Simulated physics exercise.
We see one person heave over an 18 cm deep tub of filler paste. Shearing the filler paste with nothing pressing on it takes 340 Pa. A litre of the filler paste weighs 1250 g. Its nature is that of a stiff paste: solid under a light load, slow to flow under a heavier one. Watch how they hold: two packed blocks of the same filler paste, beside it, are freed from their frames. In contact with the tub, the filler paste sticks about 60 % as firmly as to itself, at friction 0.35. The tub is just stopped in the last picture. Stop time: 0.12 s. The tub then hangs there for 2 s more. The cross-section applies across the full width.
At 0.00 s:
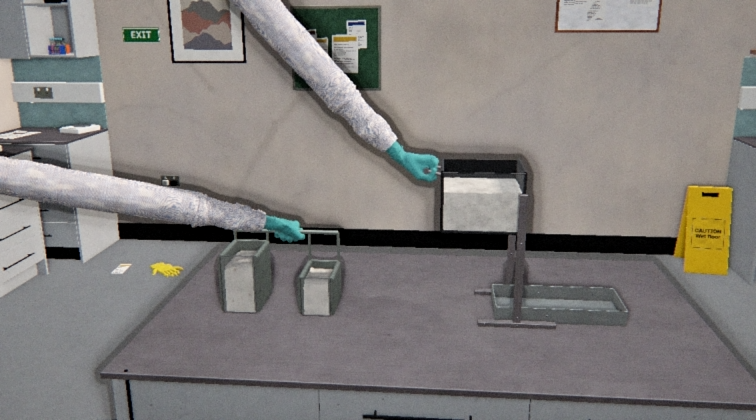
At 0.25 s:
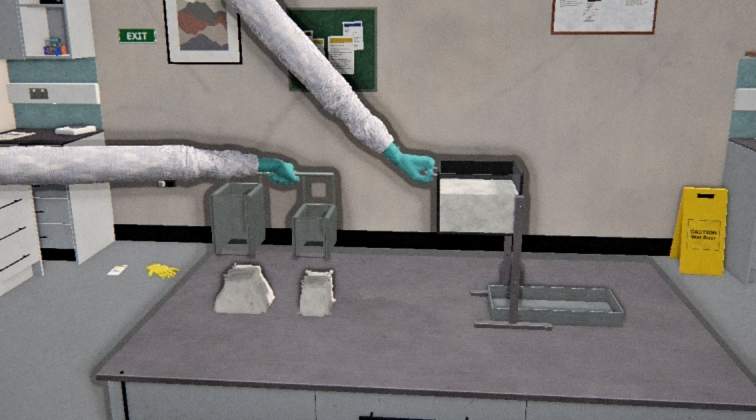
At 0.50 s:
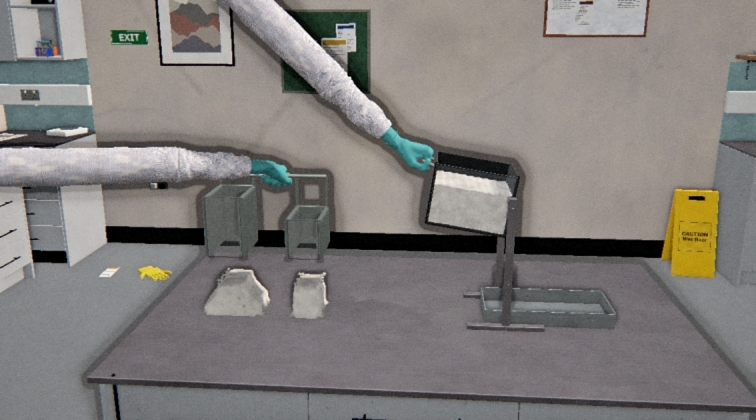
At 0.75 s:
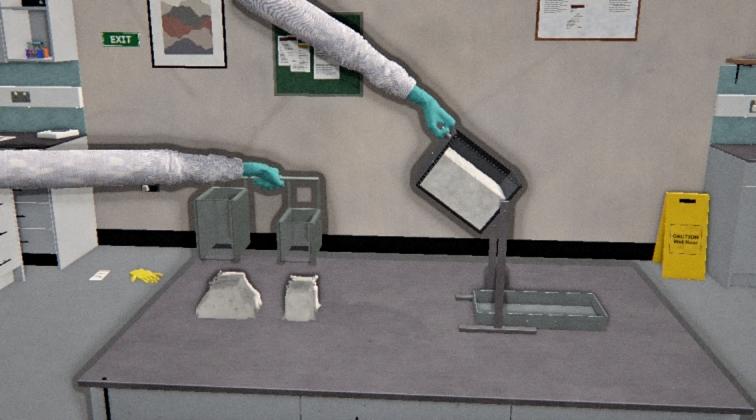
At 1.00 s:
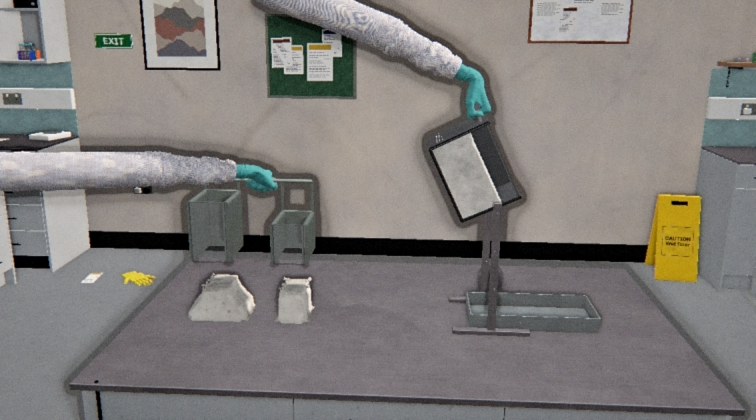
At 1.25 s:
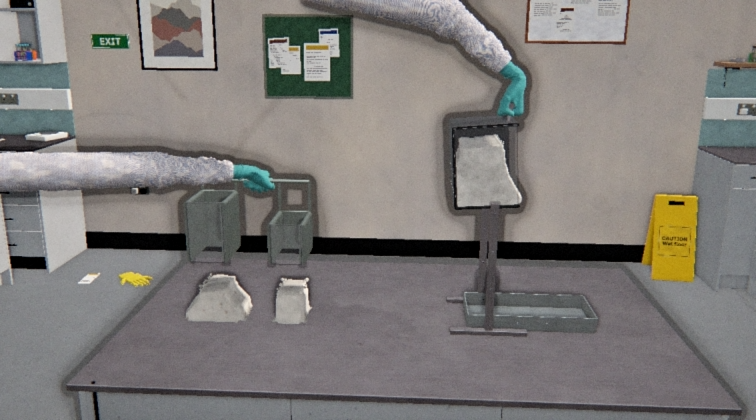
Two grey open holders are lifted by a gloved hand off two pale blocks, which sag and widen at the base on the table, then another gloved hand swings a tub of similar pale material on a stand clockwise until it is nearly upright.
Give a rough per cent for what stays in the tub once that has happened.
Roughly 52 per cent stays in the tub.
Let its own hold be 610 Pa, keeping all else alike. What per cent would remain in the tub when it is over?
In that case some 100 per cent.
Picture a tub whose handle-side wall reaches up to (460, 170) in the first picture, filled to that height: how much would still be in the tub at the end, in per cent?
75 %, roughly.
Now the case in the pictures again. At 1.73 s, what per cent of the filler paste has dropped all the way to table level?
Near 30 %.
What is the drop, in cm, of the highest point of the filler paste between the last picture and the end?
9 cm.
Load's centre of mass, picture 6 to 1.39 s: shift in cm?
Shift: Roughly 5 cm.
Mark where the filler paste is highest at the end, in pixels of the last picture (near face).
Somewhere near (474, 176) in the last view.
After 1.39 s, the tub is at 86 degrees and holds 83 %.
After 1.56 s, the tub is at 86 degrees and holds 57 %.
After 1.73 s, the tub is at 86 degrees and holds 52 %.
After 1.90 s, the tub is at 86 degrees and holds 52 %.
After 3.25 s, the tub is at 86 degrees and holds 52 %.
